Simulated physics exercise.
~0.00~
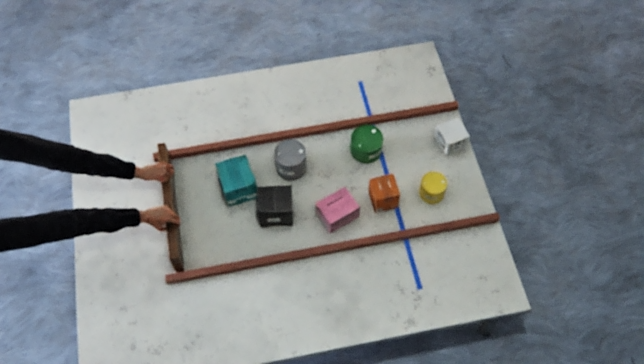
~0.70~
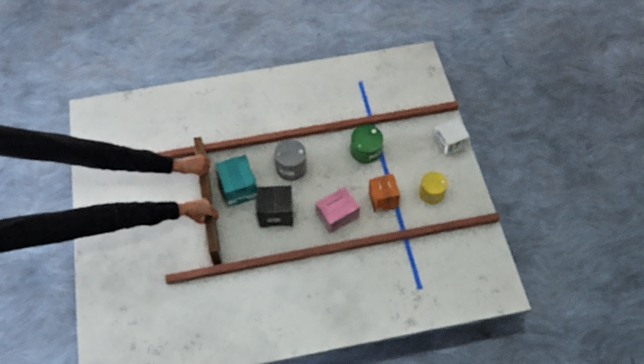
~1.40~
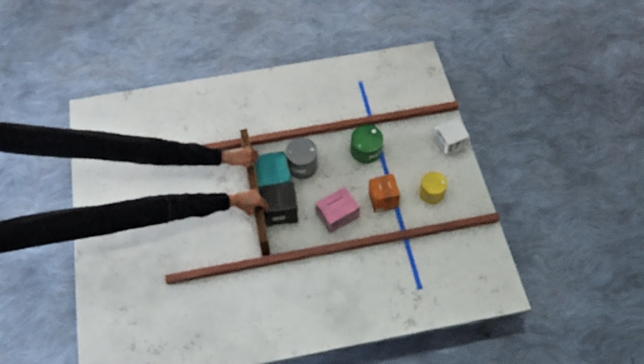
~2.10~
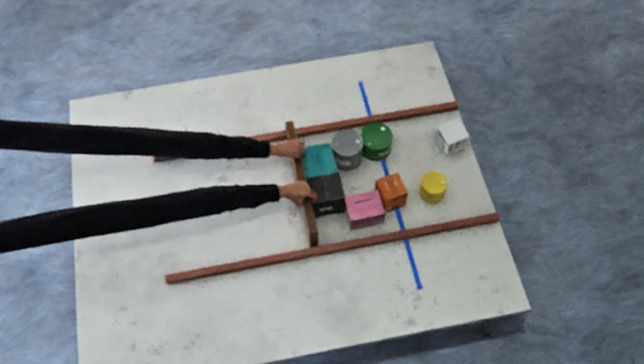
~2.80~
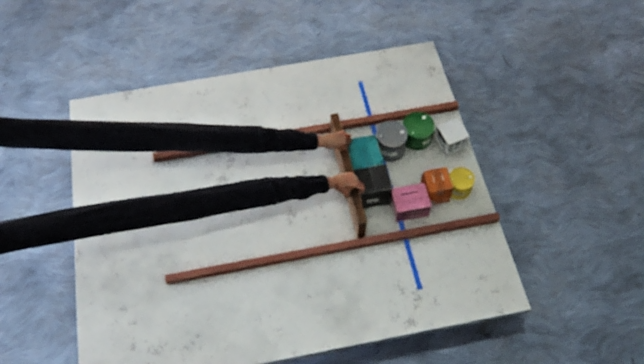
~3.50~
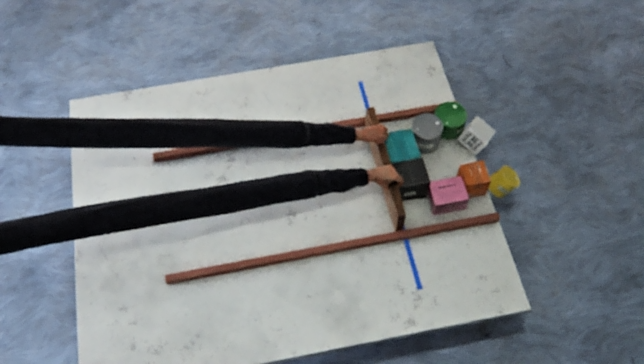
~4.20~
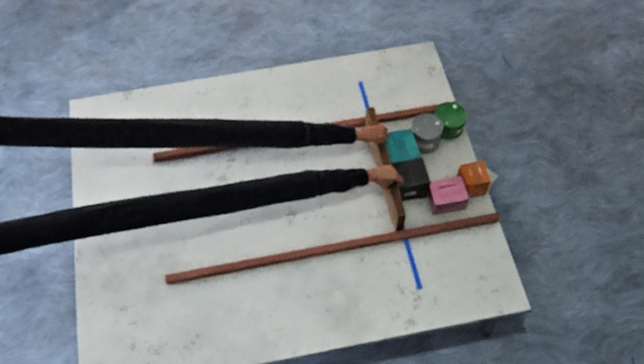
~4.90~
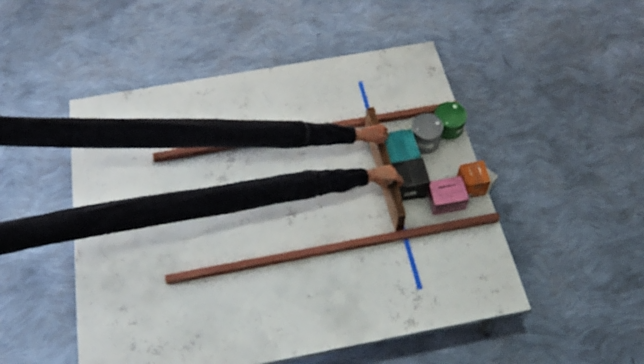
A plank, held by two hands in dark sleeves, slides right between two wooden battens on a low pale platform. It reaches the turquoise box and the black tote first, and the box nudges the grey canister along. The plank keeps going, and the pink box, green tub and orange parcel are bunched up and pushed across the blue tape. Soon the yellow canister and white crate are shoved to the right edge, where both tip over and drop out of sight. The plank stops at the tape, leaving six items on the platform, with the green and orange ones at the edge.
